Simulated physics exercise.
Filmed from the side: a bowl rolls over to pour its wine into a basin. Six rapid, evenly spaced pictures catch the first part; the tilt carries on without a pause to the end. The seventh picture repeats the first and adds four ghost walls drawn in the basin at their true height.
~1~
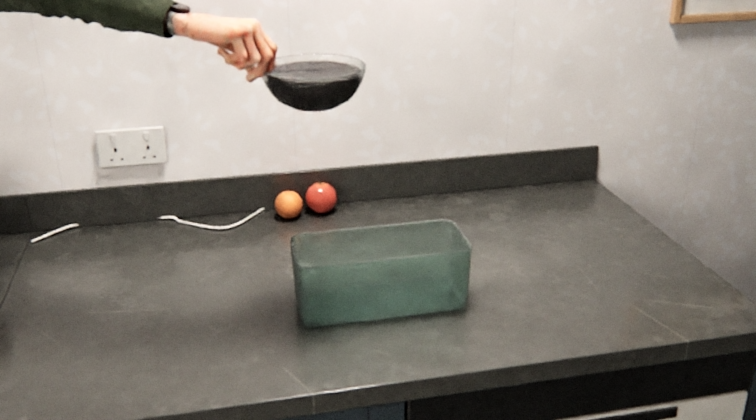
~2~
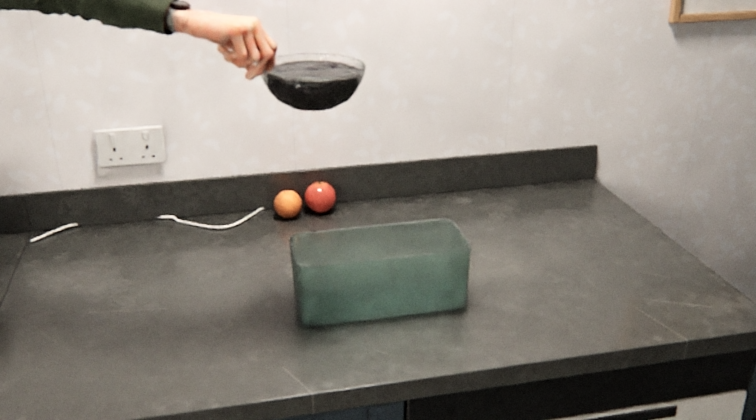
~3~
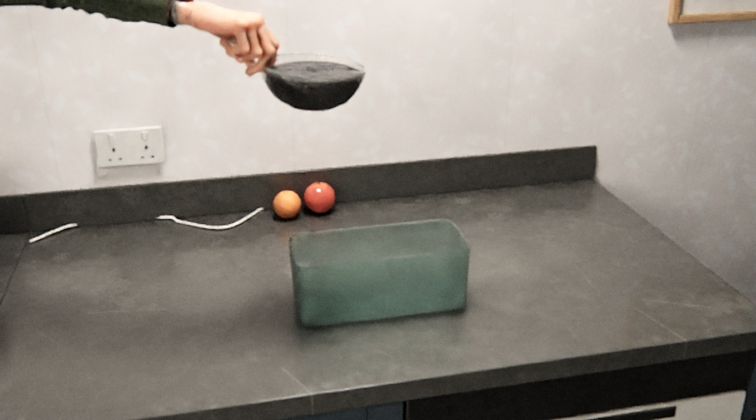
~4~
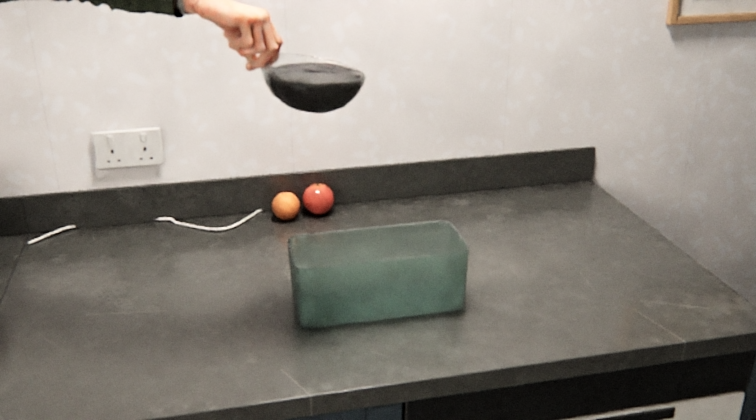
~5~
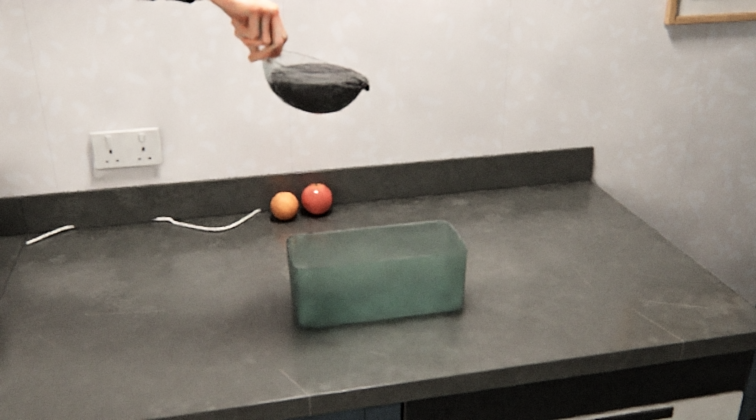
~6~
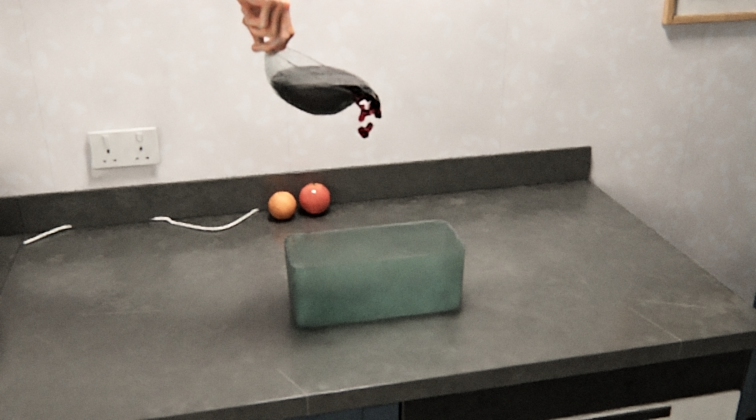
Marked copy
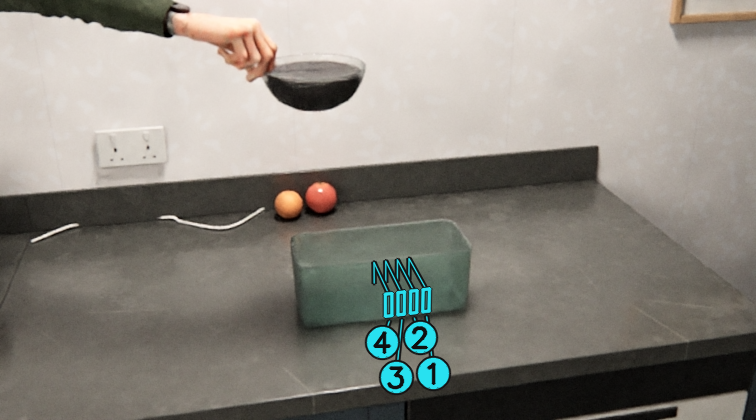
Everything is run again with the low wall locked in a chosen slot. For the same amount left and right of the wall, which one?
The answer is slot 1.
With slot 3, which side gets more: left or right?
The right one.
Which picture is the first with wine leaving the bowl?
Picture 5.
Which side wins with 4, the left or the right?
The right one.
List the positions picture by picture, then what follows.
In the first picture, upright, lip at (363, 62); basin from (302, 325) to (467, 304); nothing has left yet.
In the second picture, upright, lip at (363, 63); nothing has left yet.
In the third picture, tipped about 5°, lip at (363, 67); nothing has left yet.
In the fourth picture, tipped about 11°, lip at (363, 73); nothing has left yet.
In the fifth picture, tipped about 20°, lip at (362, 81); wine is over the lip, down to (365, 87).
In the sixth picture, tipped about 29°, lip at (360, 89); wine is over the lip, down to (363, 135).
On the marked copy, 1 at (426, 316); 2 at (414, 317); 3 at (401, 319); 4 at (389, 320).
If 1 is chosen, about 43 % ends left of the wall and 52 % right of it; 5 % is lost outside.
If 2 is chosen, about 29 % ends left of the wall and 66 % right of it; 5 % is lost outside.
If 3 is chosen, about 18 % ends left of the wall and 76 % right of it; 5 % is lost outside.
If 4 is chosen, about 9 % ends left of the wall and 86 % right of it; 4 % is lost outside.
